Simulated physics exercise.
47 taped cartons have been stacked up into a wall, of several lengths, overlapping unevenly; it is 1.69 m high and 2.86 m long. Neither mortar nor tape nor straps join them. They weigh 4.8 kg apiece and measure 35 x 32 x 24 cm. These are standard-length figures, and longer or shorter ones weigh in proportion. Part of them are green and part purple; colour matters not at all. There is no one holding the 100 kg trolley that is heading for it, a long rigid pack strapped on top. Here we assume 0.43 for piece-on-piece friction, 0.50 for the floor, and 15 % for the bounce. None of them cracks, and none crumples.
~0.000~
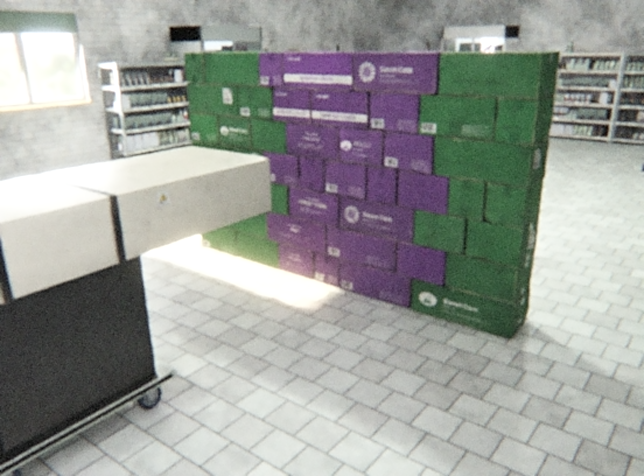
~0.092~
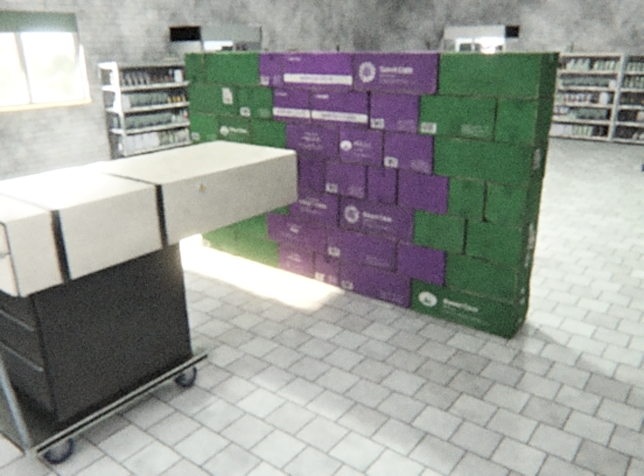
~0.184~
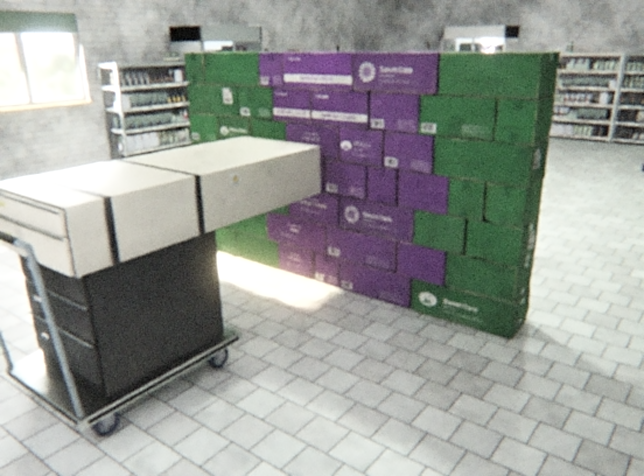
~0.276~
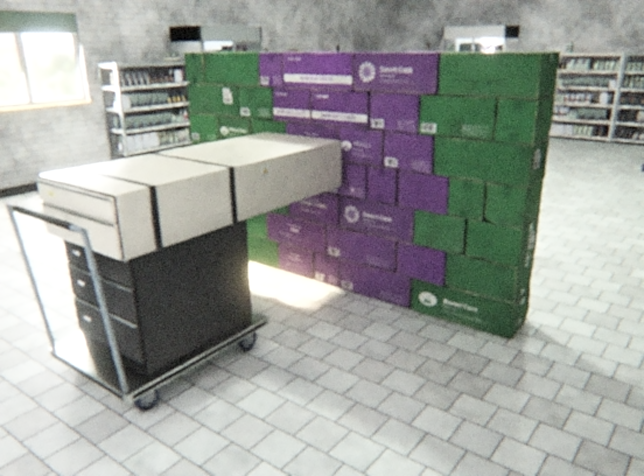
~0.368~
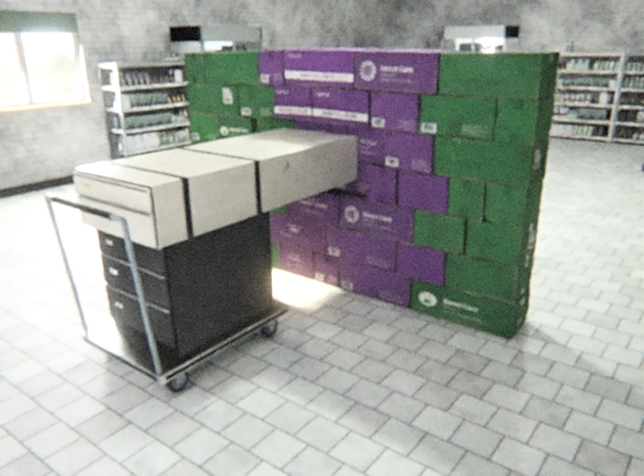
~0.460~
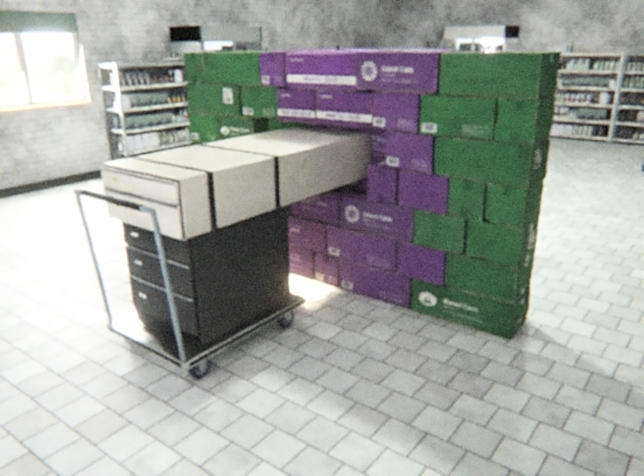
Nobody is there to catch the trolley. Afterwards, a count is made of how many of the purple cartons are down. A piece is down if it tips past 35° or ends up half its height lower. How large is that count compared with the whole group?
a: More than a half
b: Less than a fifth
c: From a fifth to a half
Option c: From a fifth to a half.
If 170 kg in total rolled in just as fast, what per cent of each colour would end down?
You'd get green at 10 and purple at 30 per cent down.
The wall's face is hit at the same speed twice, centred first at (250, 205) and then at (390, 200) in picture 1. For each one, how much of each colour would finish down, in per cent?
Down by colour - green: 50%, then 0%; purple: 60%, then 30%.
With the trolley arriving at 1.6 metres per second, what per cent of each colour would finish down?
Result - green: 10%; purple: 50%.
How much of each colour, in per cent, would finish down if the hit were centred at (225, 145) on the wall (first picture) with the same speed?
In that case green 40, purple 0 per cent.
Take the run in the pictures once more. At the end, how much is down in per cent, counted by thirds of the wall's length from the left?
The thirds come out at 20 on the left, 50 in the middle and 0 on the right, in per cent.
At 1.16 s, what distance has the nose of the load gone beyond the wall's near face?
Roughly 90 cm.
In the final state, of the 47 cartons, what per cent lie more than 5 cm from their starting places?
It comes to 45 percent shifted.
By 0.58 s, load 44 cm past the wall's line, still rolling; none of the 22 purple cartons down (0 of 47 in all colours); top purple carton tilted 4°.
By 0.82 s, load 77 cm past the wall's line, still rolling; 6 of the 22 purple cartons down (6 of 47 in all colours); top purple carton moved 36 mm.
By 1.16 s, load 92 cm past the wall's line, stopped; 6 of the 22 purple cartons down (7 of 47 in all colours); top purple carton moved 44 mm; top green carton moved 28 mm.
By 1.82 s, load 91 cm past the wall's line, stopped; 9 of the 22 purple cartons down (11 of 47 in all colours); top purple carton moved 44 mm; top green carton moved 32 mm.
When it is over (3.5 s), load 91 cm past the wall's line, stopped; 9 of the 22 purple cartons down (11 of 47 in all colours); top purple carton moved 43 mm; top green carton moved 33 mm. That is 41 per cent. In pixels of the last frame, middles, top purple carton near (411, 71), top green carton near (205, 67).
